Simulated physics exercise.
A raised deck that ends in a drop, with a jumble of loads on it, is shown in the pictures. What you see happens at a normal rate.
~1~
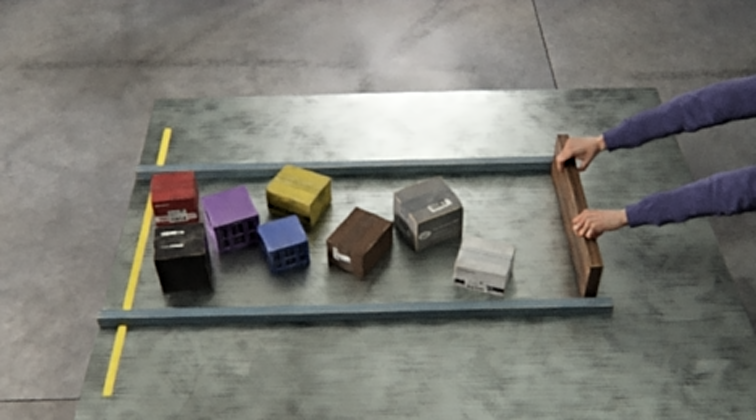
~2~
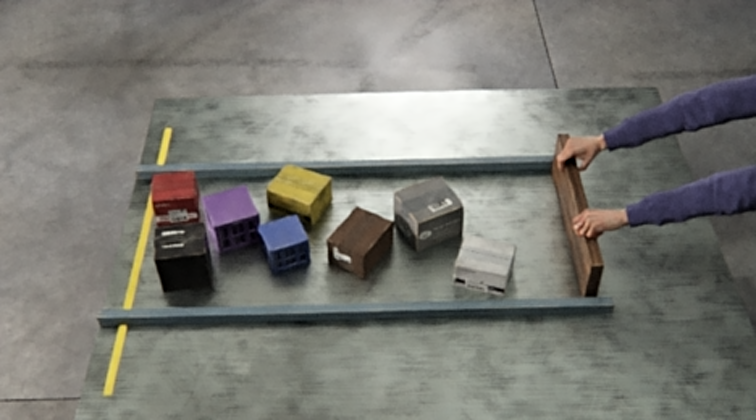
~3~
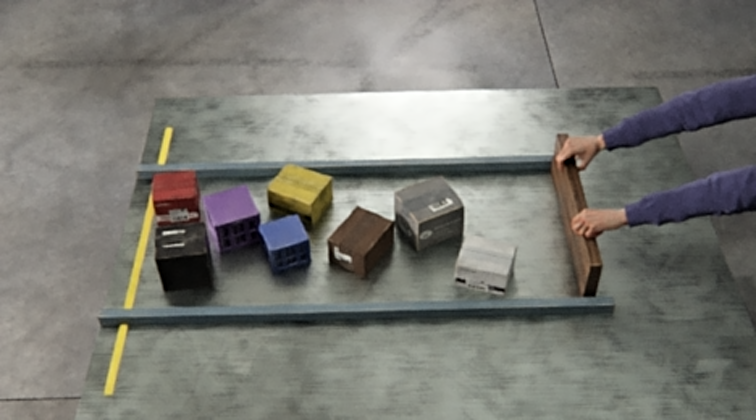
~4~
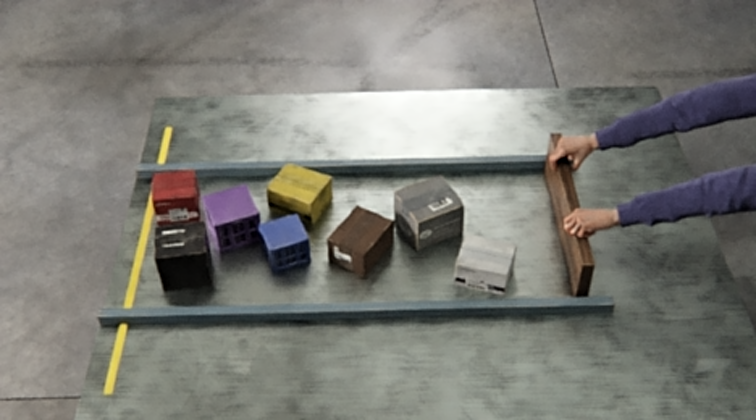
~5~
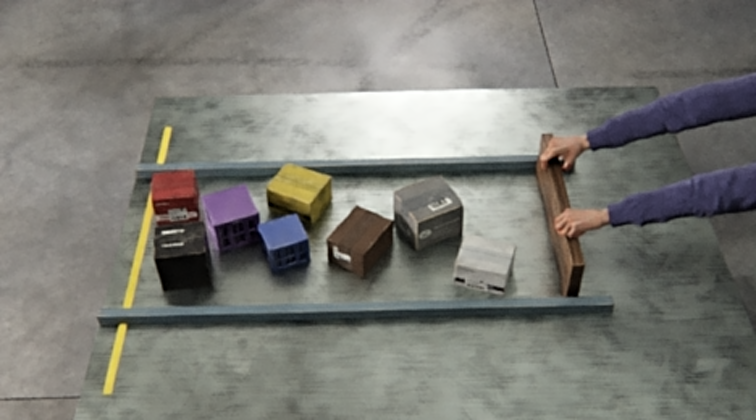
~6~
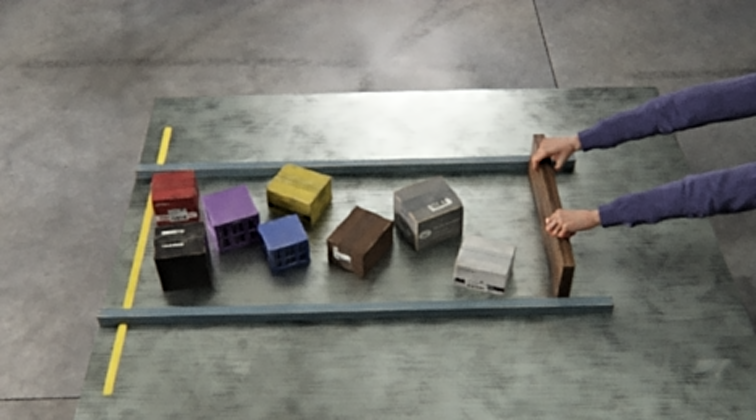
On a grey board, two hands slide a wooden plank slightly left toward unmoving boxes.
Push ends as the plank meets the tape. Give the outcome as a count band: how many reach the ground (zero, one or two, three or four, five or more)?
The edge claims more than four.
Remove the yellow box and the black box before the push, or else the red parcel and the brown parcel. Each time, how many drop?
Result: 6, then 6.
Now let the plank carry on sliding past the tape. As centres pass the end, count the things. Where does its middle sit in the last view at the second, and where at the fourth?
At roughly (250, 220), then roughly (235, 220).
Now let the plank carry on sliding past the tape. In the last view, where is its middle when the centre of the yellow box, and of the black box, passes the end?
Near (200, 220), then near (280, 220).
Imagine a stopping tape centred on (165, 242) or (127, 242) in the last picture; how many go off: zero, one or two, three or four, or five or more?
Going by the order asked, it's five or over and then five or over.
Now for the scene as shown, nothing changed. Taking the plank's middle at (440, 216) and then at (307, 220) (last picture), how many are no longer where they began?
So 3, and at the other place 8.
Soon after, none off yet; red parcel at rest near (176, 197); black box at rest near (183, 257); purple crate at rest near (232, 218).
After that, none off yet; red parcel displaced a little near (171, 192); black box displaced about its own width near (152, 258); purple crate displaced about its own width near (197, 218).
And then, one off so far; red parcel tilting well over near (108, 180); black box off the edge near (75, 365); purple crate tilting a little near (107, 215).
In the end, the number that fall off is five or more; gone, white parcel, grey parcel, brown parcel, yellow box, blue crate, purple crate, black box and red parcel.
